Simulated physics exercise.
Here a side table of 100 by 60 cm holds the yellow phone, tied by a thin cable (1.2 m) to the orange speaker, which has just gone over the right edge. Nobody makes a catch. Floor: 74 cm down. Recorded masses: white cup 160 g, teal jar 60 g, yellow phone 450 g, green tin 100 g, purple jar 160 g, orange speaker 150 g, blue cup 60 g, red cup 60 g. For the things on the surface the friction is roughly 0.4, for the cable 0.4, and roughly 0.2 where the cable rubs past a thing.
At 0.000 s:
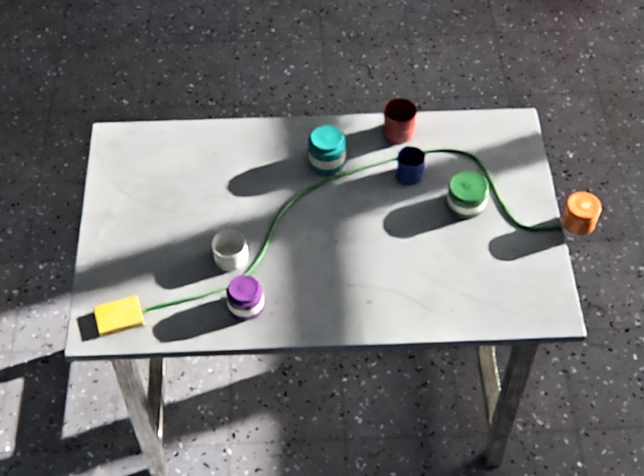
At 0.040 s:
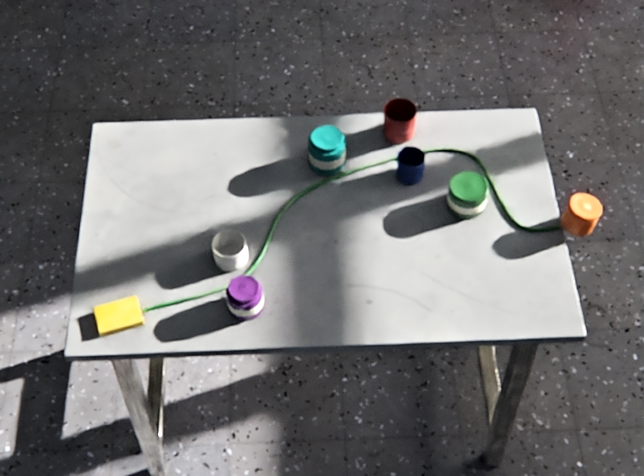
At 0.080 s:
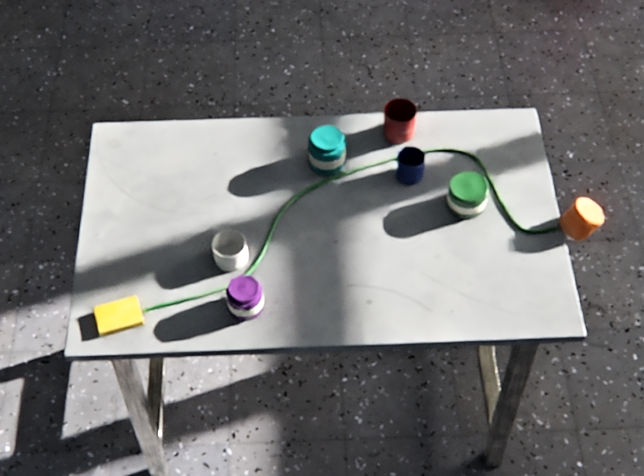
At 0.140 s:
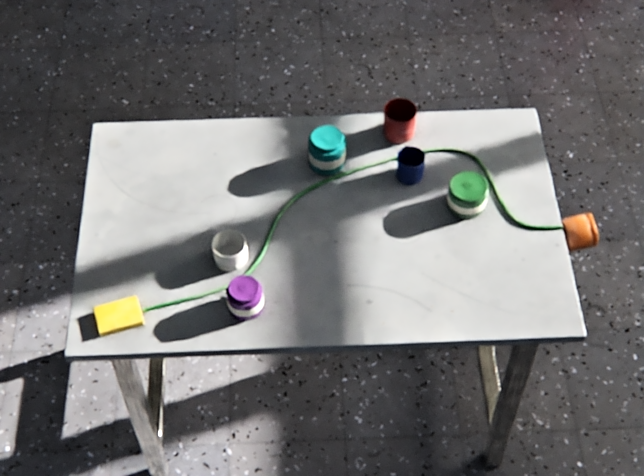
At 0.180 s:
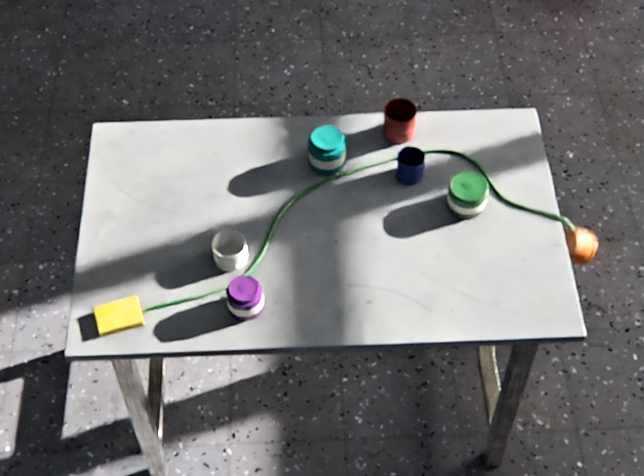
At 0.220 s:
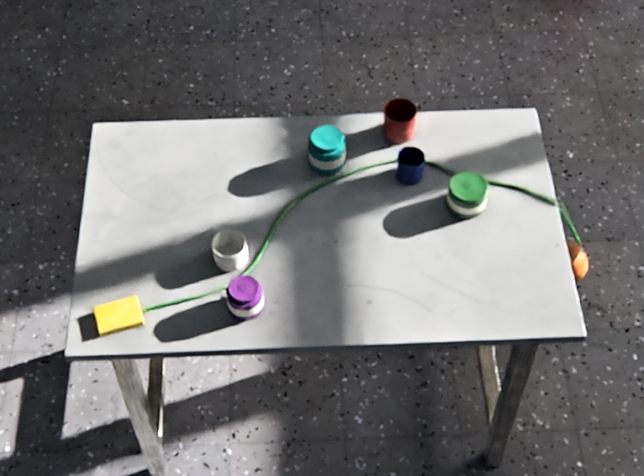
White table with jars, cups and a yellow block, an orange cylinder tipping and sinking past the right edge, pulling a green cable.
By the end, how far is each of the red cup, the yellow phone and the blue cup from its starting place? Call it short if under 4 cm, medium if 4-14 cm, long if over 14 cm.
Red cup: Short; yellow phone: Short; blue cup: Long.
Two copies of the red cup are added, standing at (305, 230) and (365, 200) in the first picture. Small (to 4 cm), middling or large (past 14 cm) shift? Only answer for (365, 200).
There it moves a moderate amount.
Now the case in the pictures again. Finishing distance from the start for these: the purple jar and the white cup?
Final places, approx.: Purple jar 0 cm off, white cup 0 cm off.
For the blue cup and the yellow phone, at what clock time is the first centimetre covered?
About: Blue cup 0.28 s, yellow phone never.
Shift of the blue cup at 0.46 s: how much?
The blue cup is 25 cm out of place.
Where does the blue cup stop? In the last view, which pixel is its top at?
In the last view, the top sits at about (472, 304).
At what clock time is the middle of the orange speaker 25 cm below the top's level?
Answer: 0.32 s on the clock.
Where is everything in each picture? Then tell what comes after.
In the first frame, red cup (400, 110); yellow phone (118, 314); blue cup (411, 156); cable runs through (511, 216) (454, 150) (350, 172) (274, 226) (206, 294).
In the second frame, orange speaker (584, 206); cable runs through (511, 217) (350, 172) (206, 294).
In the third frame, orange speaker (581, 219); cable runs through (511, 217) (350, 172) (206, 294).
In the fourth frame, orange speaker (579, 233); cable runs through (512, 216) (350, 172) (206, 294).
In the fifth frame, orange speaker (575, 246); cable runs through (530, 208) (350, 172) (206, 294).
In the sixth frame, red cup (400, 110); yellow phone (118, 314); blue cup (411, 157); cable runs through (558, 204) (353, 172) (275, 226) (206, 294).
By 0.5 s, the cable's tail end at (143, 310); blue cup 25 cm off its start, orange speaker over the edge.
By 0.7 s, the cable's tail end at (143, 310); blue cup 38 cm off its start, orange speaker over the edge, green tin 2 cm off its start.
By 1.0 s, the cable's tail end at (143, 310); blue cup 38 cm off its start at (472, 304), orange speaker over the edge, green tin 2 cm off its start at (472, 193).
By 1.2 s, the cable's tail end at (143, 310); blue cup 38 cm off its start, orange speaker over the edge, green tin 2 cm off its start.
By 2.4 s, the cable's tail end at (143, 310); blue cup 38 cm off its start at (472, 304), yellow phone 0 cm off its start at (119, 314), red cup 0 cm off its start at (401, 110), green tin 2 cm off its start at (472, 193).
